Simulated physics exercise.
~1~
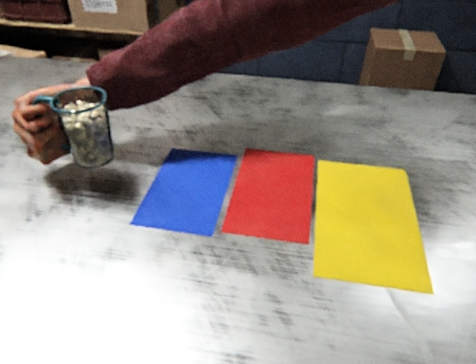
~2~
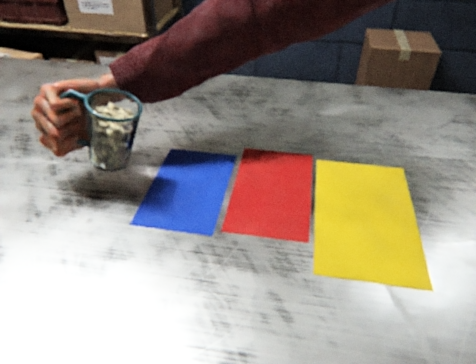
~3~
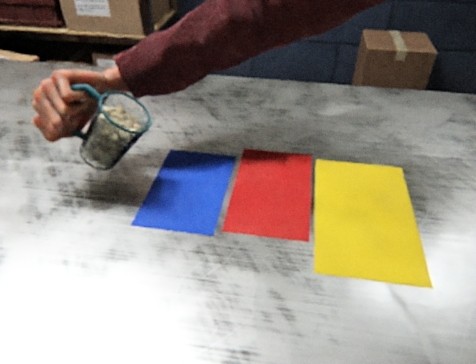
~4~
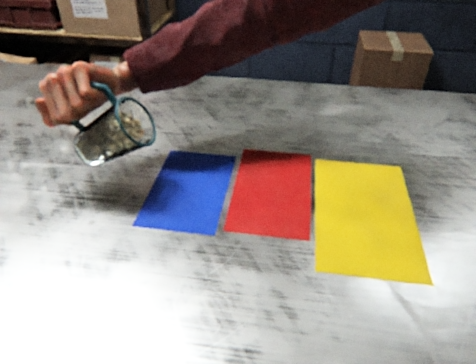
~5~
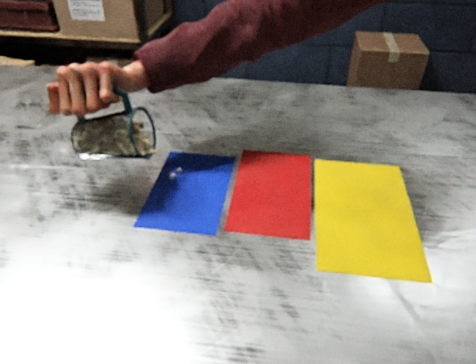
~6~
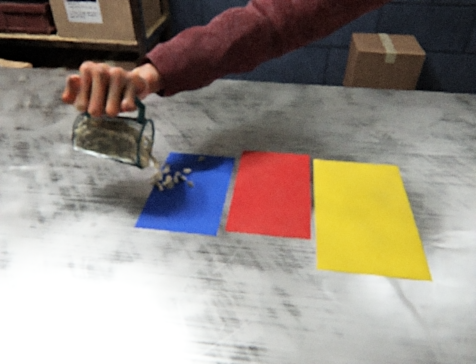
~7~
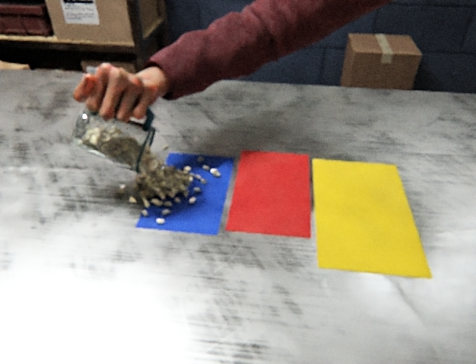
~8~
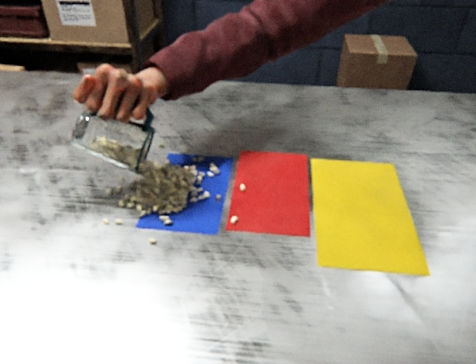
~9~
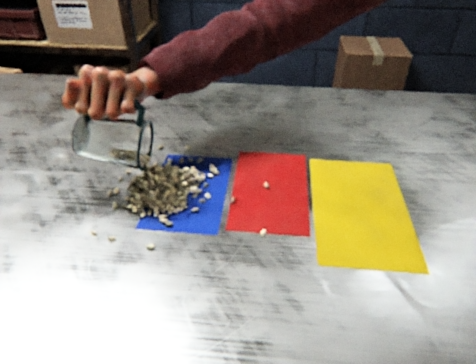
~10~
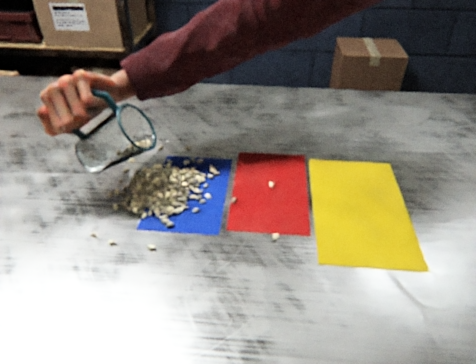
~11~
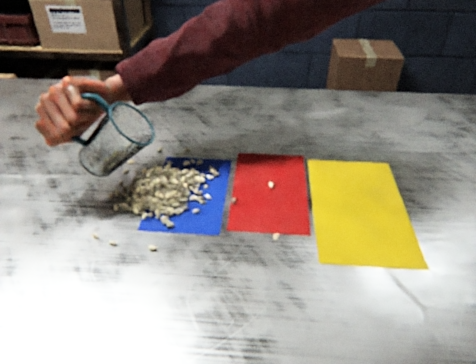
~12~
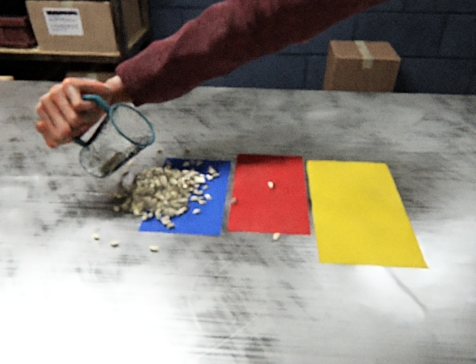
We see a hand tip a clear cup of white beans beside blue, red and yellow mats, pouring them into a heap on the blue mat and bare table, with a few scattering onto the red, before the hand tilts the cup partway back and holds it above the pile.
